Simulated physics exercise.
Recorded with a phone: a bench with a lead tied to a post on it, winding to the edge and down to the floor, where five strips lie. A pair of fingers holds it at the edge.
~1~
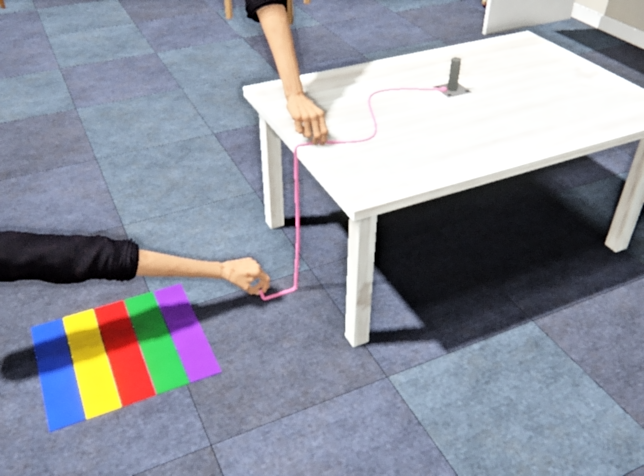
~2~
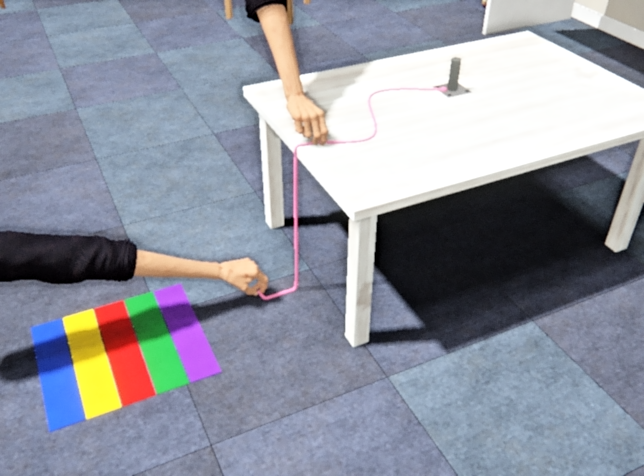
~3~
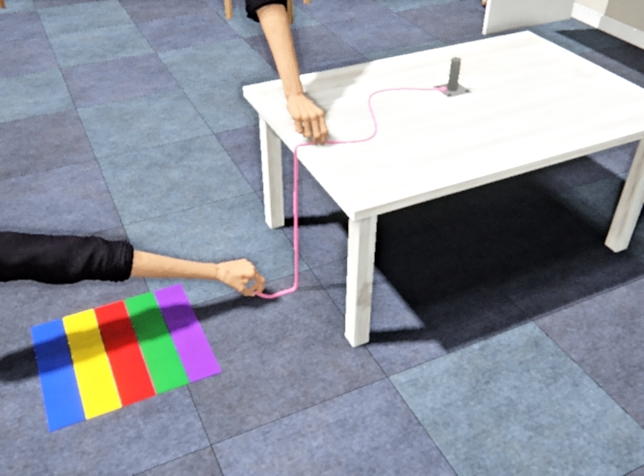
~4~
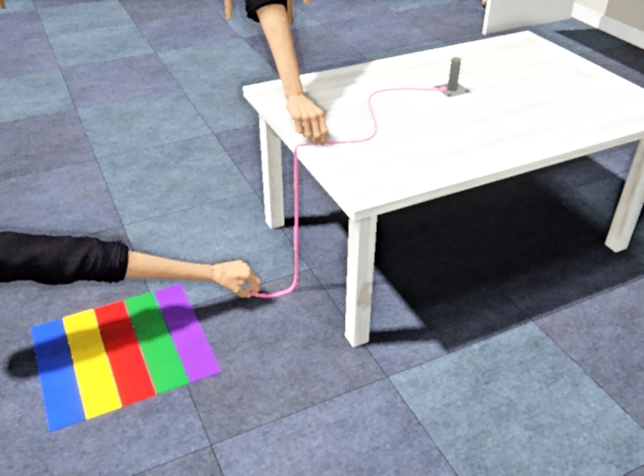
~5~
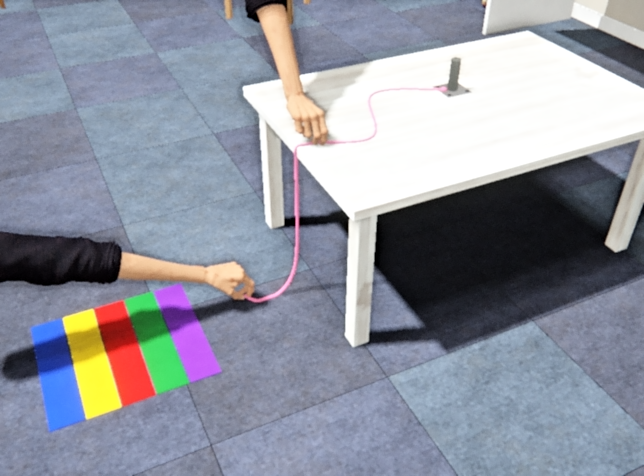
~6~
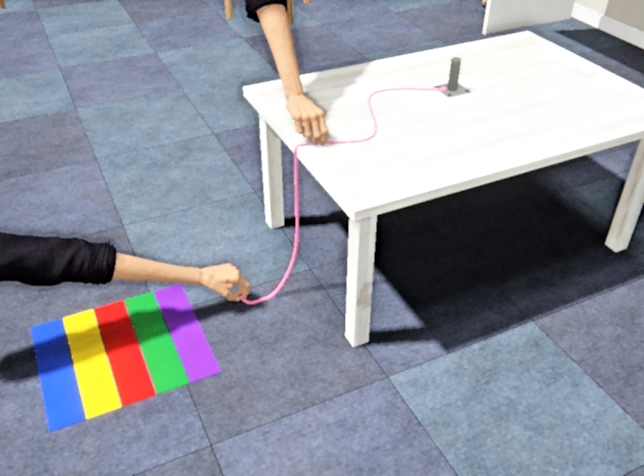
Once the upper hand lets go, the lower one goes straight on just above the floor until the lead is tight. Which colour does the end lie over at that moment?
It lies over yellow.
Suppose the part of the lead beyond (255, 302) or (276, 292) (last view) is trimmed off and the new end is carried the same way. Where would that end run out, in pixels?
About (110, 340), then (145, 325).
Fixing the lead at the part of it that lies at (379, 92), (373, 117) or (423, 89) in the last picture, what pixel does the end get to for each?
First try around (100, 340), second around (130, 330), third around (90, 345).
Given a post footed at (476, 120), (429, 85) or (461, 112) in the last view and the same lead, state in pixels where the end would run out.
You'd get roughly (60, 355), (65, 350) and (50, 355), one for each try.
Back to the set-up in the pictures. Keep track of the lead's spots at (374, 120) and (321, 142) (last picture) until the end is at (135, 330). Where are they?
Well, the first one sits at (339, 127), and the second one sits at (283, 174).
Soon after, end near (135, 330); over red.
Then, end near (103, 340); over yellow.
At full stretch, end near (82, 347); over yellow. Over yellow.
